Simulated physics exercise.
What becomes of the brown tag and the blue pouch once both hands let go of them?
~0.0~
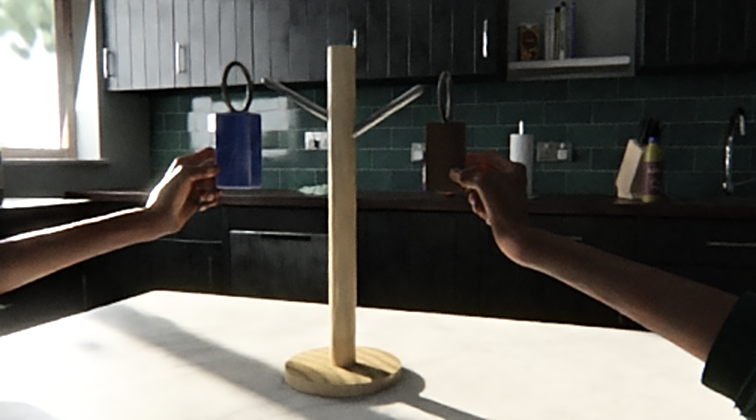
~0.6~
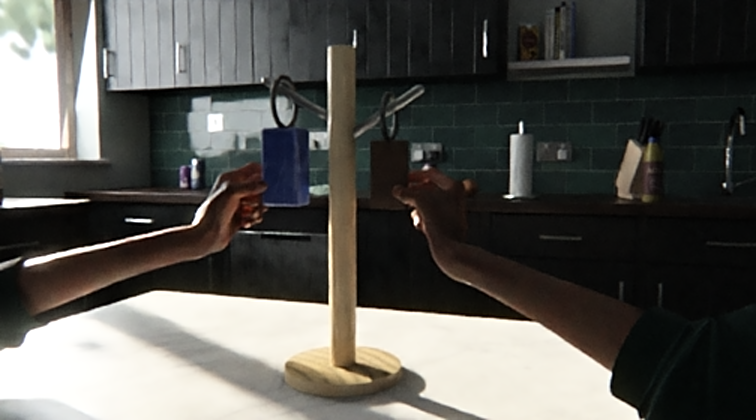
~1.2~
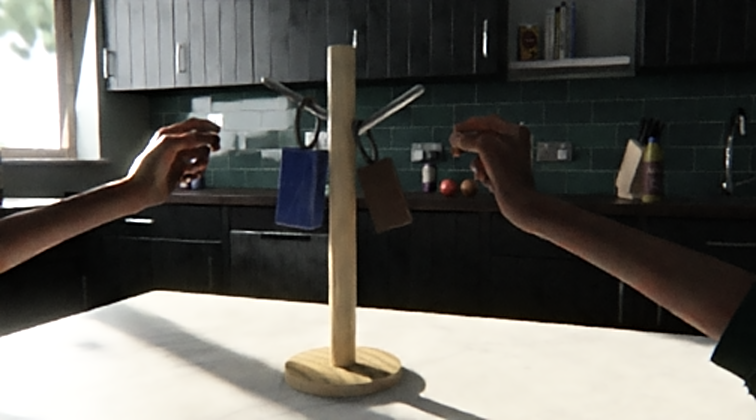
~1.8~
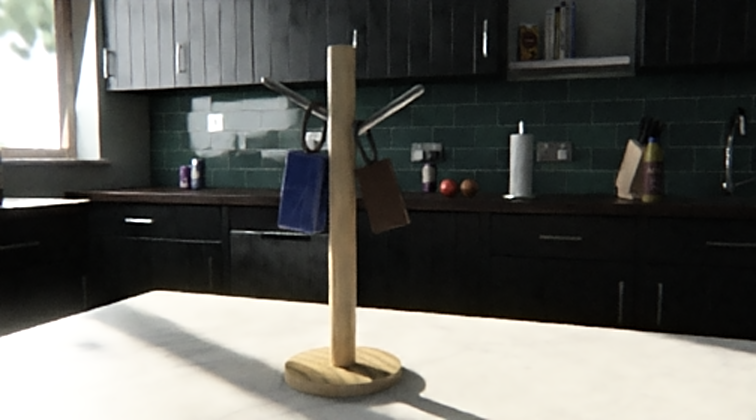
Both stay hooked on the stand, the blue pouch hanging on the left and the brown tag on the right, each tilted a little.
